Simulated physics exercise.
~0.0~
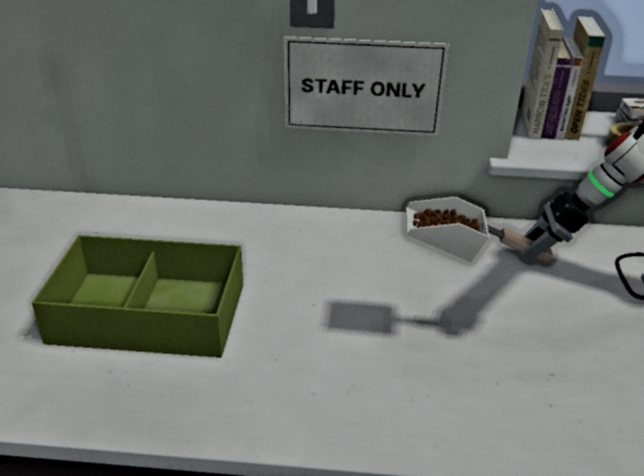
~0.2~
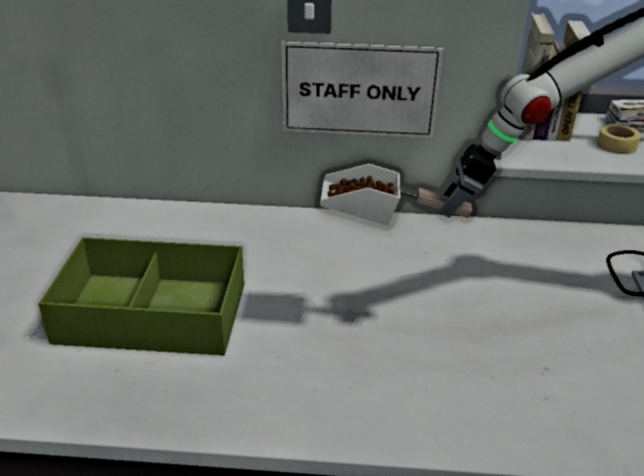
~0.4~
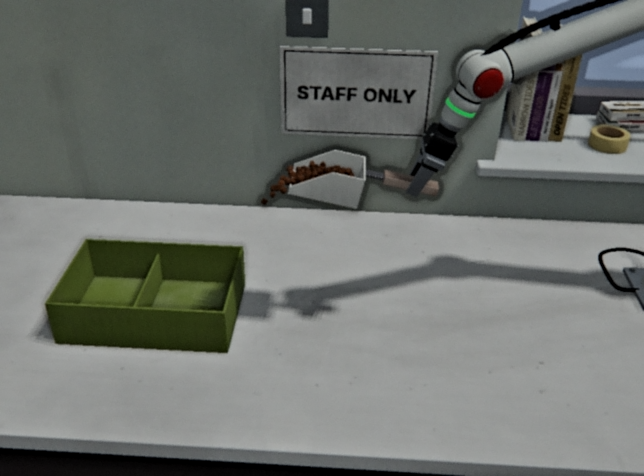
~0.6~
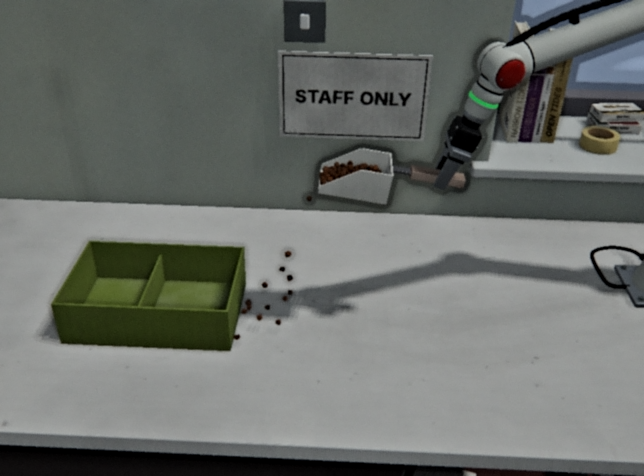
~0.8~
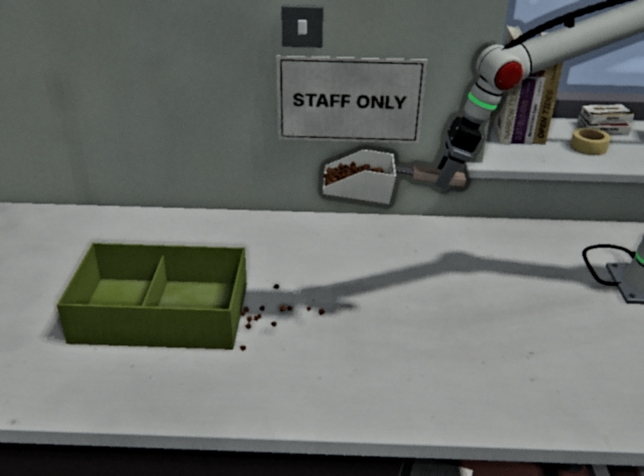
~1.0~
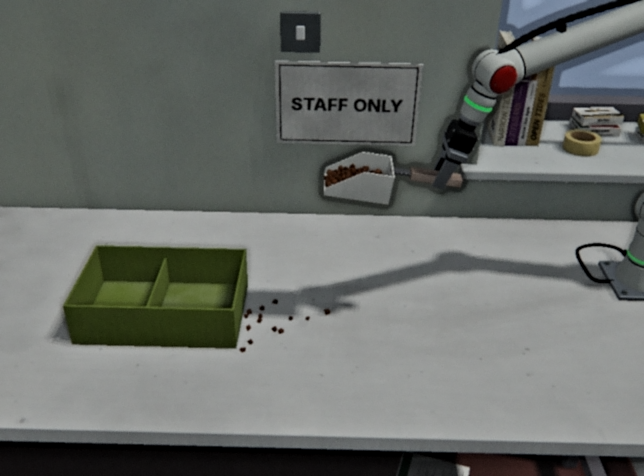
A robot arm swings a loaded scoop left and spills some pellets beside a green box.
